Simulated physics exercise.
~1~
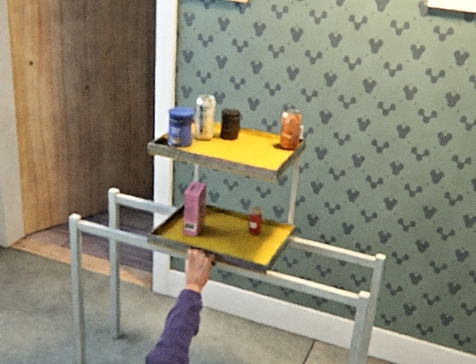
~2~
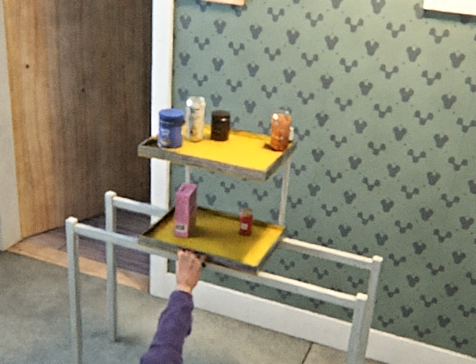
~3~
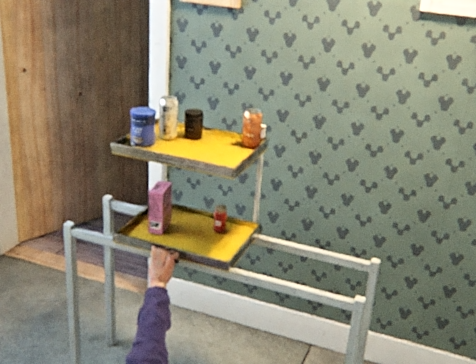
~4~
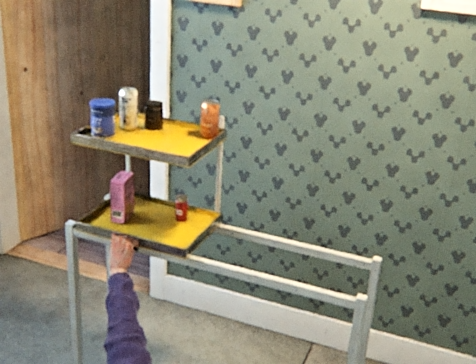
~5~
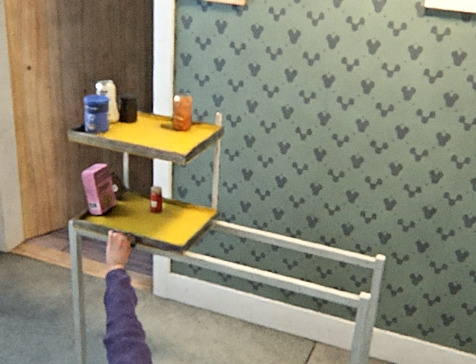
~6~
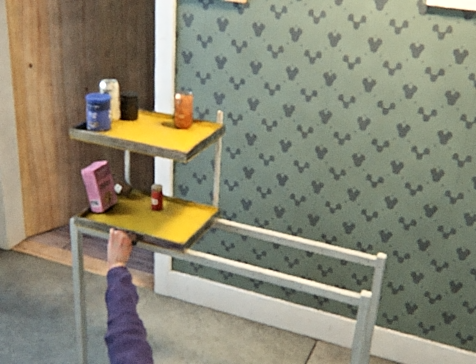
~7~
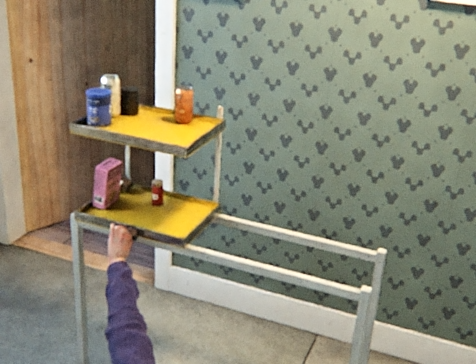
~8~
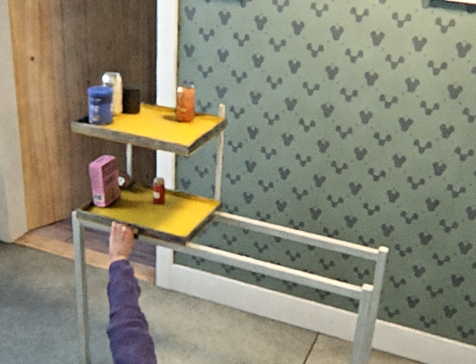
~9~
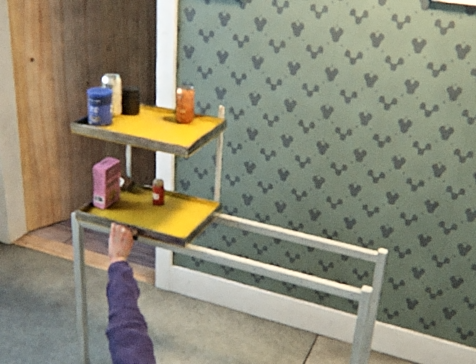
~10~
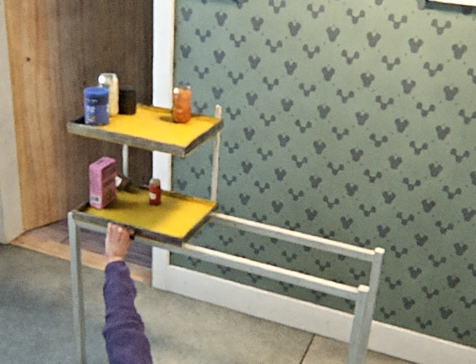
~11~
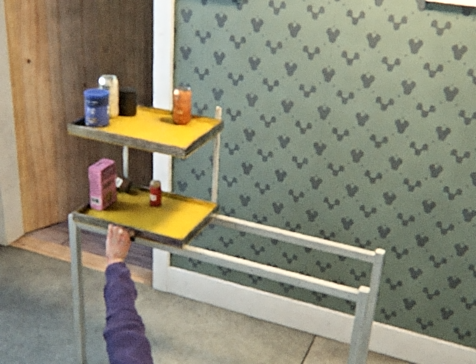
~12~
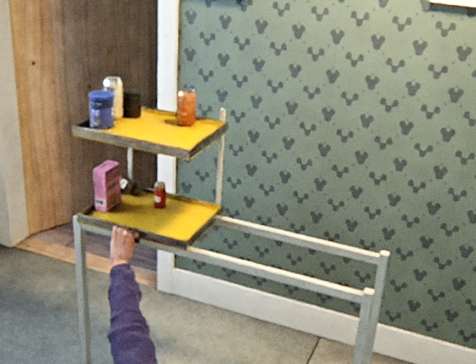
Beside a patterned green wall, a hand pushes a two-tier yellow shelf left; it stops, a pink packet tilting, then settling upright.
